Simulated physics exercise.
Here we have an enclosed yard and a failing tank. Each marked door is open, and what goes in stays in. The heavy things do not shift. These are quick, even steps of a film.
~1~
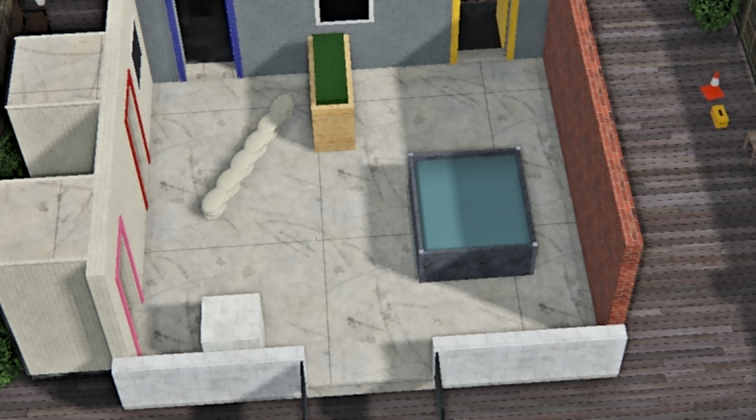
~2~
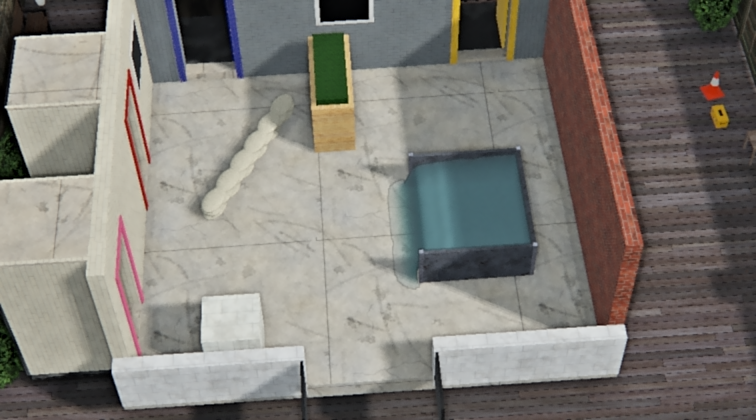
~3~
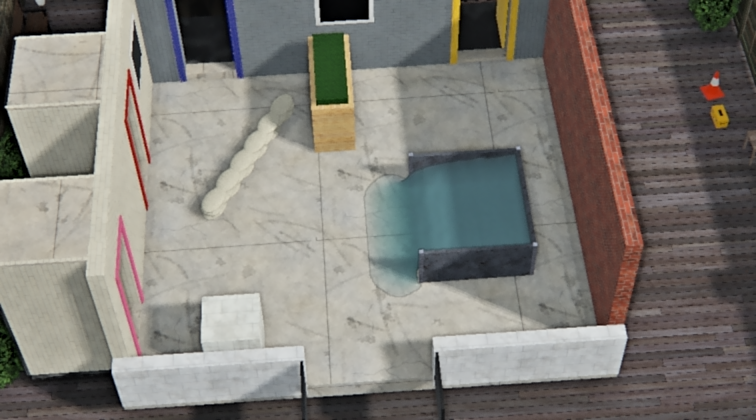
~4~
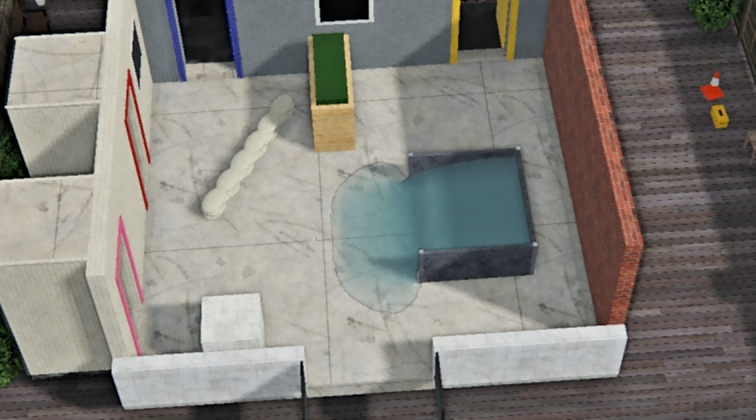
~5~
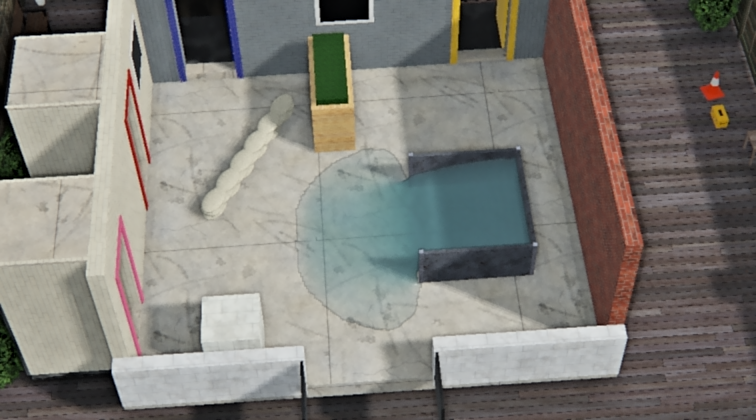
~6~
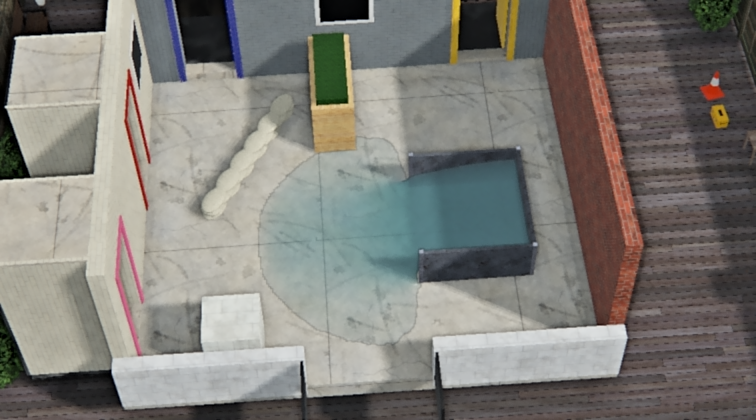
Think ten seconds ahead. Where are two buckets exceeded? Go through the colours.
In the end: The yellow door admits no more than that; the blue door admits no more than that; the pink door lets in a lot; the red door admits no more than that.
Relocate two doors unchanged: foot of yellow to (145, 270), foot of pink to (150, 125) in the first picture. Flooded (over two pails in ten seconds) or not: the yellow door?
My reading: Yellow is over.
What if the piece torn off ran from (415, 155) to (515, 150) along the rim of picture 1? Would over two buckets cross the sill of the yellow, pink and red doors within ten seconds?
In short: Yellow door takes more, pink door stays under, red door holds.
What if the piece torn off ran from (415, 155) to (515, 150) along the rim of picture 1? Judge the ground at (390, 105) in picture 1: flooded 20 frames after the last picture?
At that place: Awash.
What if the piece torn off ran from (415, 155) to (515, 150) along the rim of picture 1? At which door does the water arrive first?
That is the one in yellow.
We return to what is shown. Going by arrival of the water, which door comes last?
Last comes the yellow one.
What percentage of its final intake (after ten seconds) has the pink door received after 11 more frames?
About 10 per cent.
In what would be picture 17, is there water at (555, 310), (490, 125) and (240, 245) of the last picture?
One after the other: Dry, no water, awash.
A moment on, water covers 35 % of the floor; the yellow door not reached, the blue door not reached, the pink door not reached, the red door not reached.
Next, water covers 40 % of the floor; the yellow door not reached, the blue door not reached, the pink door over two buckets in, the red door wet at the sill, nothing in.
Then, water covers 55 % of the floor; the yellow door not reached, the blue door not reached, the pink door far over two buckets in, the red door wet at the sill, nothing in.
Later, water covers 65 % of the floor; the yellow door wet at the sill, nothing in, the blue door wet at the sill, nothing in, the pink door far over two buckets in, the red door wet at the sill, nothing in.
In the end, water covers 80 % of the floor; the yellow door wet at the sill, nothing in, the blue door wet at the sill, nothing in, the pink door far over two buckets in, the red door wet at the sill, nothing in.
